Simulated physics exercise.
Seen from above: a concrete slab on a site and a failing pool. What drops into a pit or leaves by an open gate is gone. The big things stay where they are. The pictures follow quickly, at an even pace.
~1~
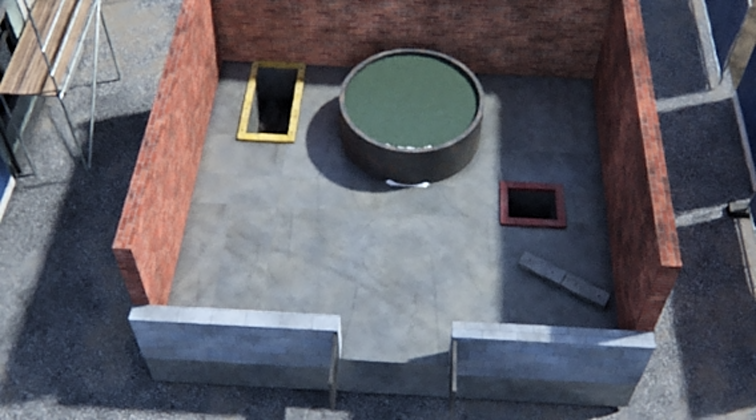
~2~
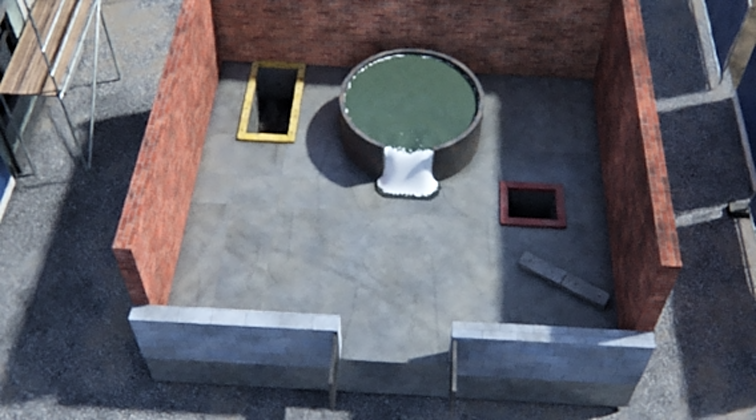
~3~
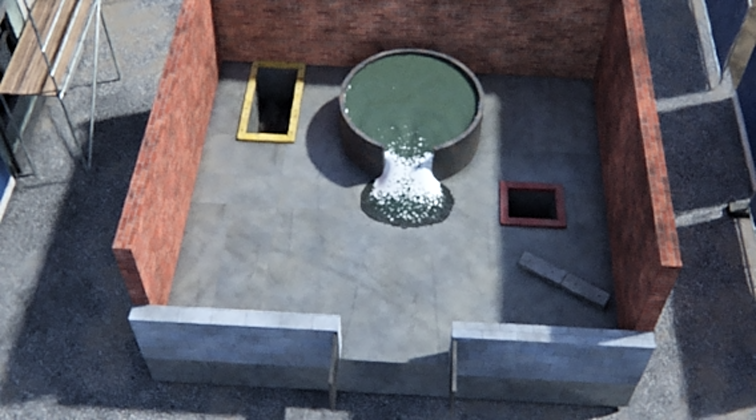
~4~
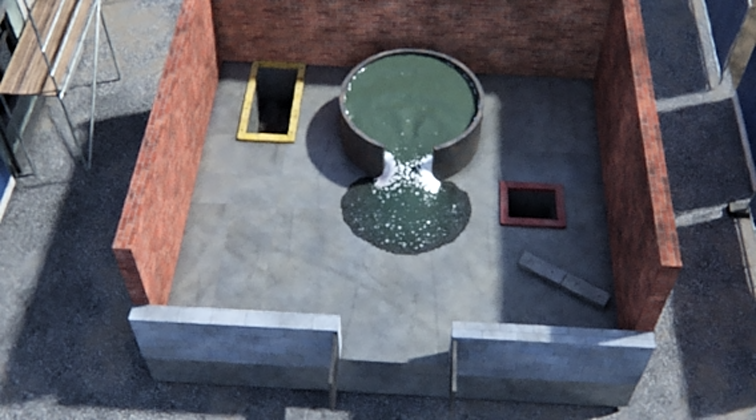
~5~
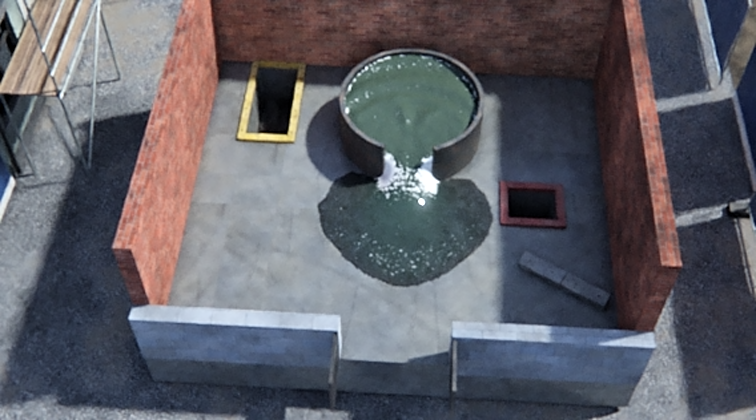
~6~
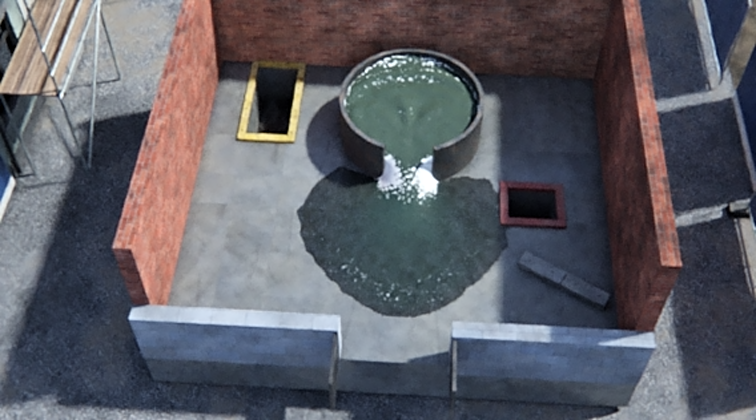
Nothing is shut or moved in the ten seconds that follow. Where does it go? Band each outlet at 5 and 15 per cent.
In the end: The gate takes more than 15 %; the yellow pit takes less than 5 %; the red pit takes less than 5 %.
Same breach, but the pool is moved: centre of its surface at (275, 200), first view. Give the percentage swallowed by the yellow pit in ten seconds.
In per cent: Yellow 12.
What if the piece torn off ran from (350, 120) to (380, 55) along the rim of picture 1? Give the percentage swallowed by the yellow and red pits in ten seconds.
Per cent: Yellow 60, red 0.
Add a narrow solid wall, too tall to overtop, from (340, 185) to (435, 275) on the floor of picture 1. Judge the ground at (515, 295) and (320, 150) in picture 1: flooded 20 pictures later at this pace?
In that order: Flooded, under water.
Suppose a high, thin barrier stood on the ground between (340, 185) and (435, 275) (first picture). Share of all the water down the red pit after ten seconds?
Roughly, in per cent: Red 6.
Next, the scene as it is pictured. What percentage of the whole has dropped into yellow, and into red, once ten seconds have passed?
In turn 0 and 0 per cent.
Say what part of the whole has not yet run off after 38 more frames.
Roughly 76 per cent.
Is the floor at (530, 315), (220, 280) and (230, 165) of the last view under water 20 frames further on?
In turn: Awash, covered, clear.
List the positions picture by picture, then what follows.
In the first frame, still water in the round tank at (412, 101).
In the second frame, water pours out at (408, 172) and has run to (379, 185).
In the third frame, water pours out at (408, 173) and has run to (376, 215).
In the fourth frame, water pours out at (408, 173) and has run to (390, 248).
In the fifth frame, the front is at (396, 281), out from the gap at (408, 173).
In the sixth frame, water pours out at (408, 173) and has run to (386, 309).
A moment on, water covers 35 % of the floor; the gate 2 %, the yellow pit 0 %, the red pit 0 %.
Next, water covers 45 % of the floor; the gate 8 %, the yellow pit 0 %, the red pit 0 %.
Then, water covers 50 % of the floor; the gate 15 %, the yellow pit 0 %, the red pit 0 %.
Later, water covers 80 % of the floor; the gate 24 %, the yellow pit 0 %, the red pit 0 %.
In the end, water covers 95 % of the floor; the gate 36 %, the yellow pit 1 %, the red pit 0 %.
